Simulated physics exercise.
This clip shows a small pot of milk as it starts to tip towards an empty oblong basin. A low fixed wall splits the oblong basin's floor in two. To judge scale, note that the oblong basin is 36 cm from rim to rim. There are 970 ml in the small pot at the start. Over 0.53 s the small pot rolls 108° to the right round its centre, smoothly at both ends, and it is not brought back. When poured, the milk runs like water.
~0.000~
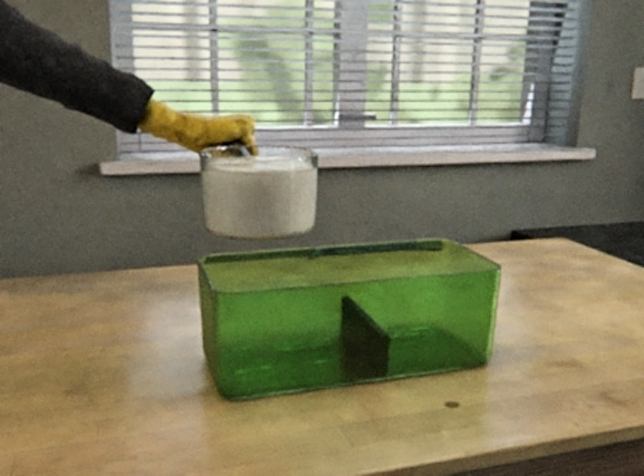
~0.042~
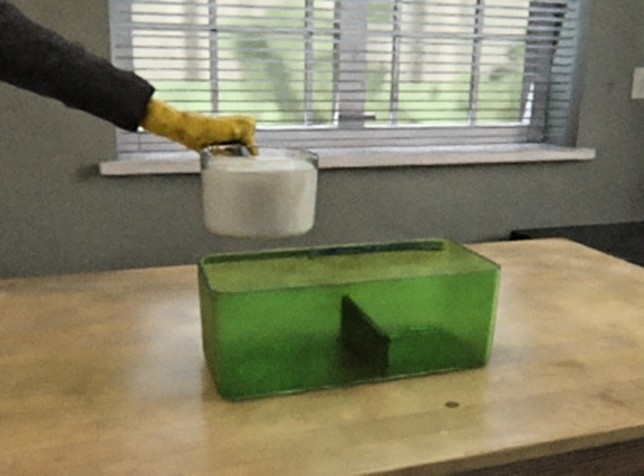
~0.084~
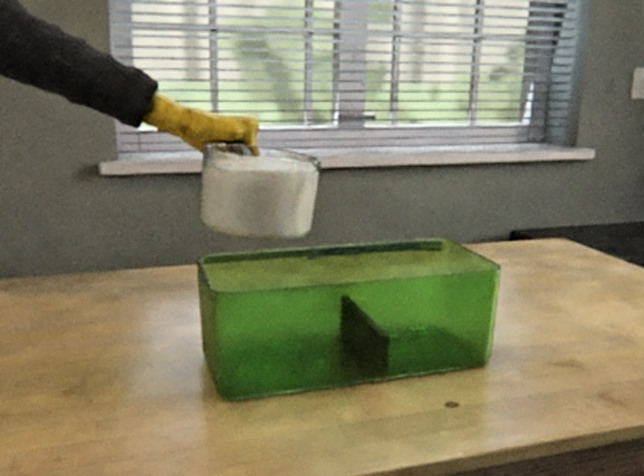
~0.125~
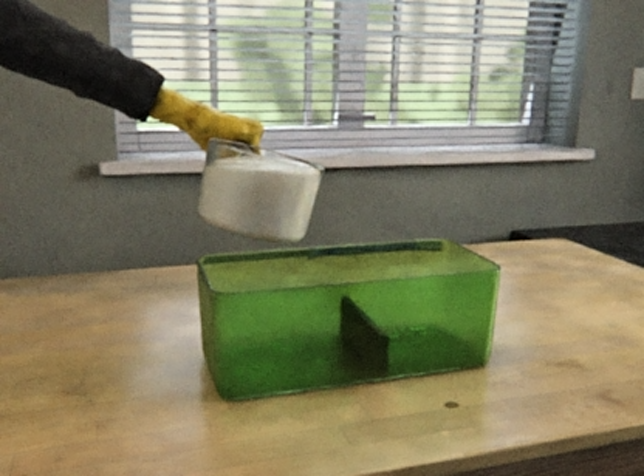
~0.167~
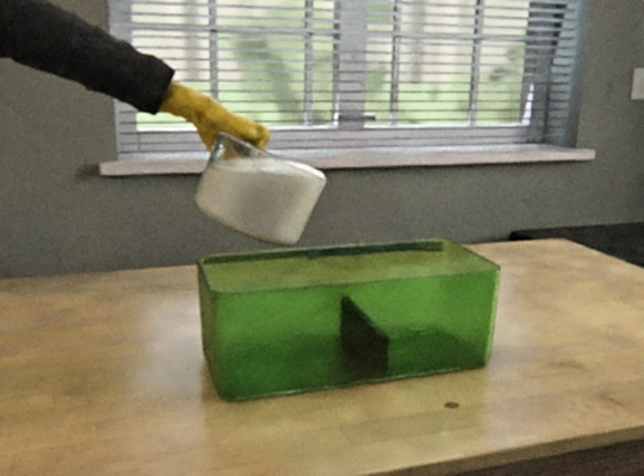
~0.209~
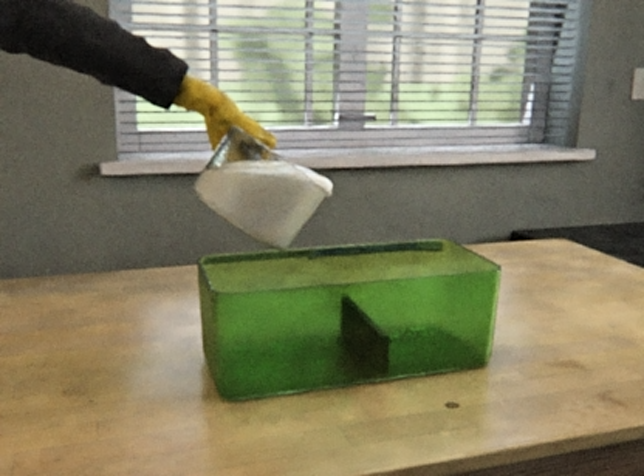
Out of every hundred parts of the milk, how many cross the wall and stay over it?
About 22 in every hundred.
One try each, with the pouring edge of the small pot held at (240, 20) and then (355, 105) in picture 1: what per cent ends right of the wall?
Near 10 in a hundred on the first go and near 85 in a hundred on the second.
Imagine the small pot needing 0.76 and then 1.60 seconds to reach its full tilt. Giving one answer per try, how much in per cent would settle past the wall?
Result: 35 per cent, then 55 per cent.
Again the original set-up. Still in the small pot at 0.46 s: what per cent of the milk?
I'd put it near 32 percent.
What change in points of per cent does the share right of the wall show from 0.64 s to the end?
A gain, roughly 1.
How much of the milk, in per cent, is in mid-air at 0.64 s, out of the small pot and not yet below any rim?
Around 4 per cent of the liquid is in flight.
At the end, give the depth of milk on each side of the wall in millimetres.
Left roughly 26 mm; right roughly 10 mm.
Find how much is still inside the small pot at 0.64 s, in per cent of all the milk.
I'd say some 6 per cent remains.
After 0.46 s the tilt is 103° and 33 per cent is still to pour, 27 is left of the wall and 16 right of it.
After 0.64 s the tilt is 108° and 6 per cent is still to pour, 68 is left of the wall and 21 right of it.
After 0.82 s the tilt is 108° and 1 per cent is still to pour, 71 is left of the wall and 22 right of it.
After 1.03 s the tilt is 108° and 0 per cent is still to pour, 75 is left of the wall and 22 right of it.
In the end 75 per cent lies left of the wall, 22 right of it and 3 outside.
